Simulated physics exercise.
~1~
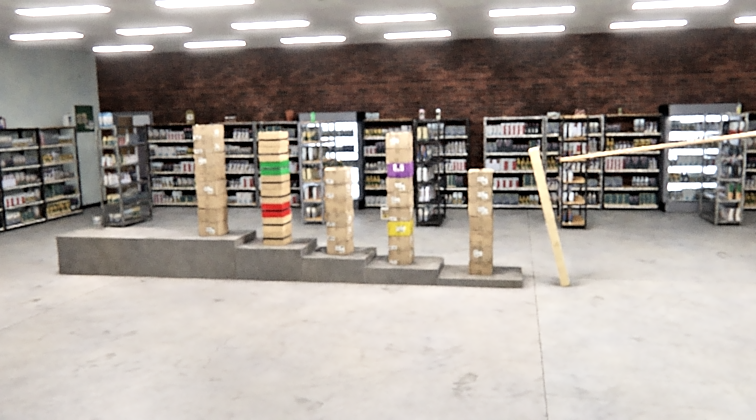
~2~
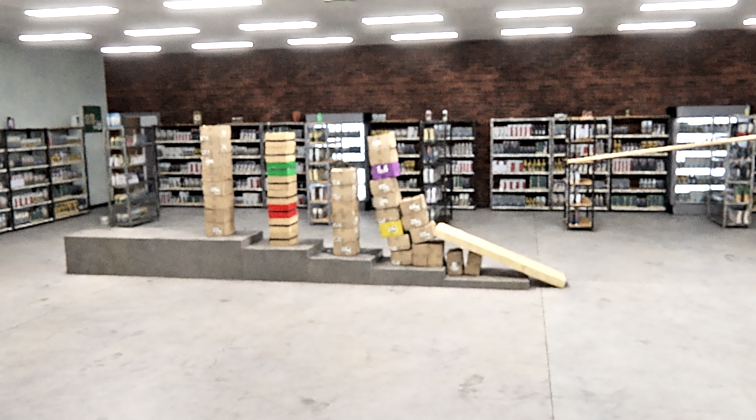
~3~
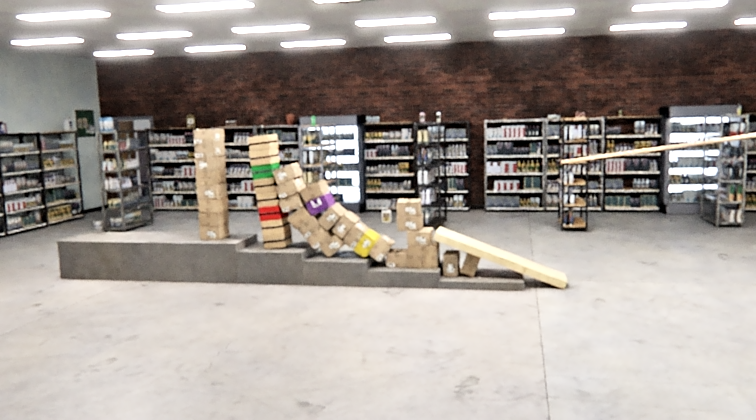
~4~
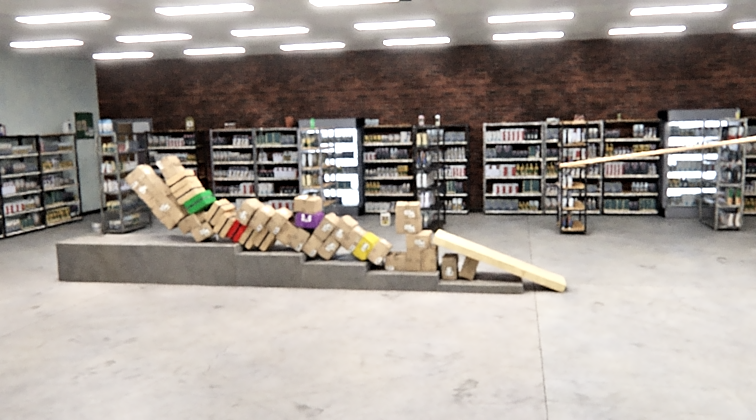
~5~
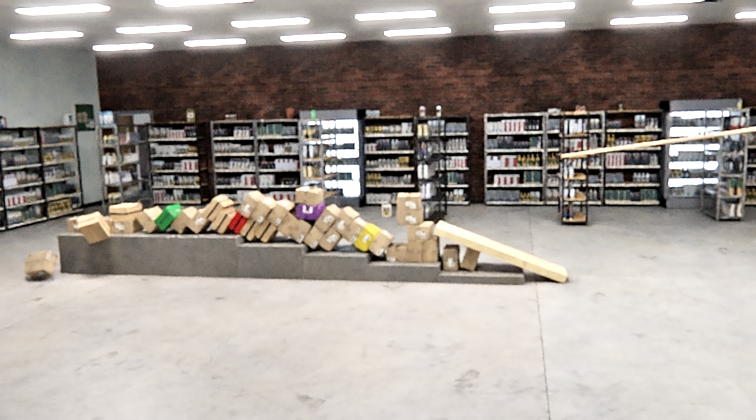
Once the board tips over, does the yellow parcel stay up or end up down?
The yellow parcel goes down. It ends up tilted over among the fallen parcels on the steps.
